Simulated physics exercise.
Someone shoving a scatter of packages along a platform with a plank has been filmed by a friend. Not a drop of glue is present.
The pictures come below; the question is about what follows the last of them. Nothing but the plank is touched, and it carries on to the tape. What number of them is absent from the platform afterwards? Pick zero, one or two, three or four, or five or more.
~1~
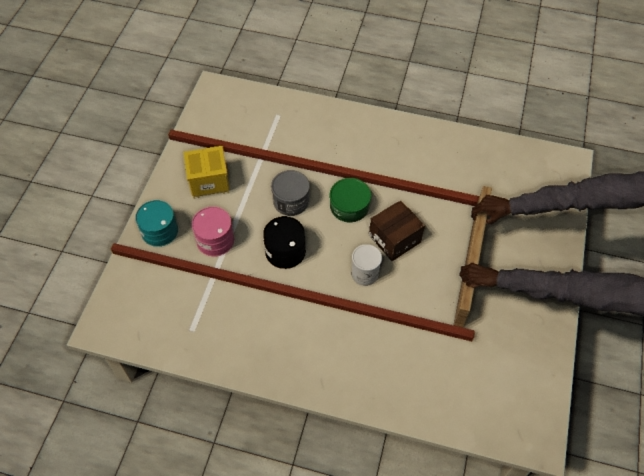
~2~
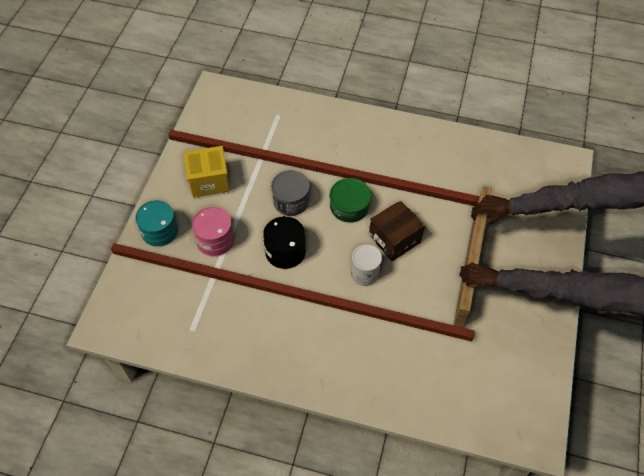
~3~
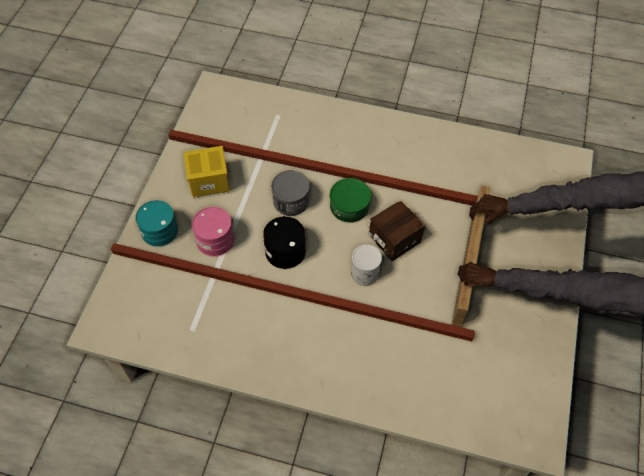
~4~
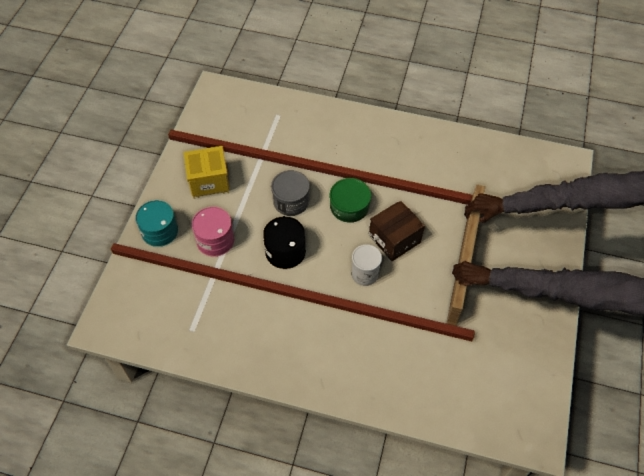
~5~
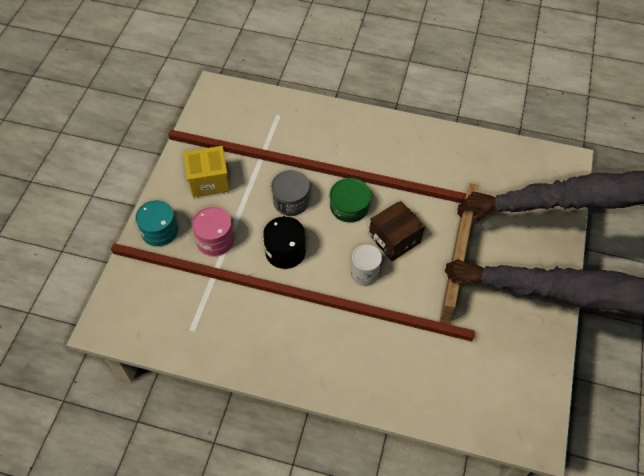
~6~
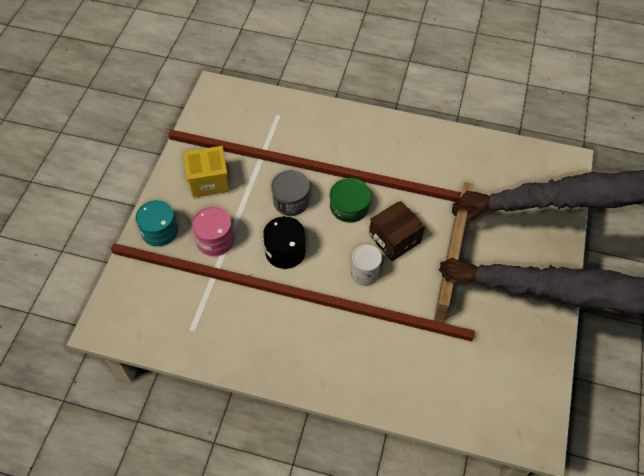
One or two of them.
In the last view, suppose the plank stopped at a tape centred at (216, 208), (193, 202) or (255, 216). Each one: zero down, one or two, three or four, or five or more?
Taking the places in the order asked: Either three or four, then either three or four, then none at all.
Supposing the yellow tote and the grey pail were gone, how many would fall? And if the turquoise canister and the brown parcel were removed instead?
First 1, then 0.
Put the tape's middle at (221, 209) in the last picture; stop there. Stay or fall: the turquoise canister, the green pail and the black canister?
Taking them in turn: Turquoise canister ends up off it, green pail is still there, black canister is still there.
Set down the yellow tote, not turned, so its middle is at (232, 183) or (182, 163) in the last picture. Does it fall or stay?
In that order, it does not fall; remains up.
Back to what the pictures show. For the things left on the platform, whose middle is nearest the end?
It's the yellow tote that is foremost.
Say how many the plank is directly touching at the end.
3.
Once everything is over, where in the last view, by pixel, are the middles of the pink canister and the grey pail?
Final centres, first then second: (145, 219), (198, 171).
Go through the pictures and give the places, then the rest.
The first picture shows turquoise canister (157, 224); yellow tote (207, 172); pink canister (213, 232); plank (473, 256); tape (239, 213).
The second picture shows yellow tote (207, 173); white pail (366, 266).
The third picture shows pink canister (213, 232); green pail (350, 201).
The fourth picture shows turquoise canister (157, 224); plank (466, 254).
The fifth picture shows yellow tote (207, 173); black canister (285, 243).
The sixth picture shows turquoise canister (157, 224); yellow tote (207, 173); pink canister (213, 232); plank (454, 251); tape (239, 213).
Early on, none off yet; turquoise canister at rest near (157, 224); yellow tote at rest near (207, 173); pink canister at rest near (213, 232).
Finally, the number that fall off is one or two; lost, turquoise canister.
